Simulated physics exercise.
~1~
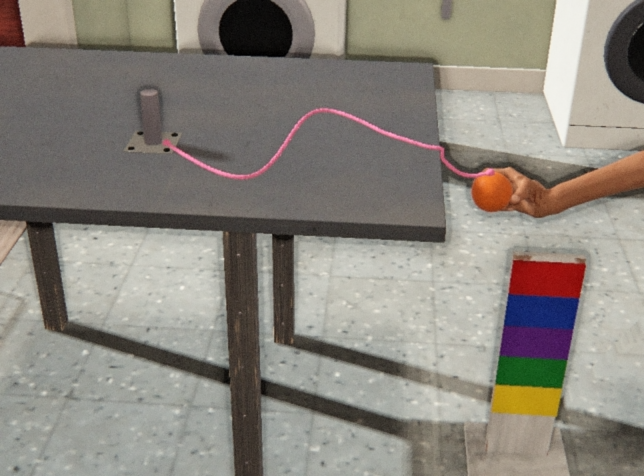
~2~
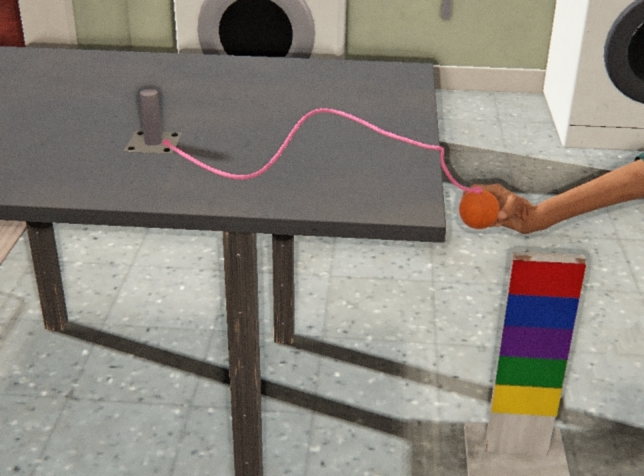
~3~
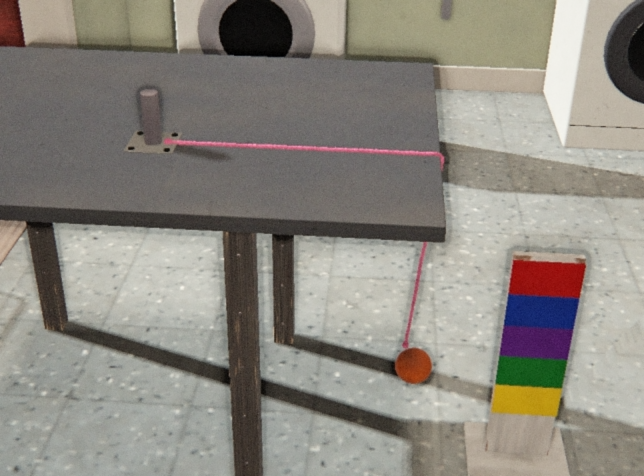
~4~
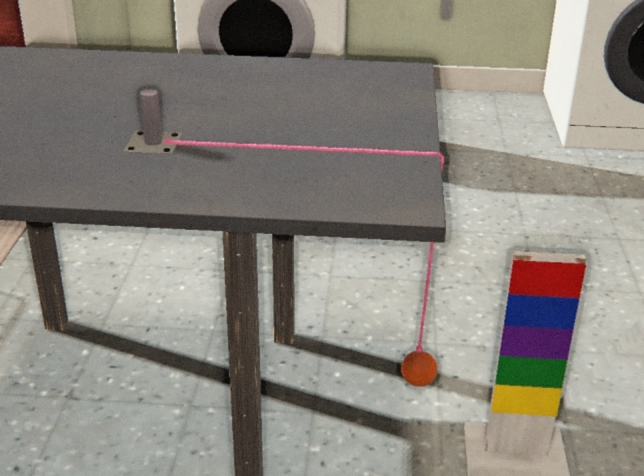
A round orange is held by a hand just past the right edge of a dark grey table, tied to a pink lace that curves loosely across the tabletop from a grey post on a bolted plate. The fixed view looks slightly down on a pale tiled floor, with round-doored machines behind and an upright board at right banded red, blue, purple, green and yellow from top to bottom. The hand lets go and draws back as the orange dips slightly left. It drops below the tabletop, pulling the lace straight over the edge. Finally it shifts slightly right, hanging level with green.
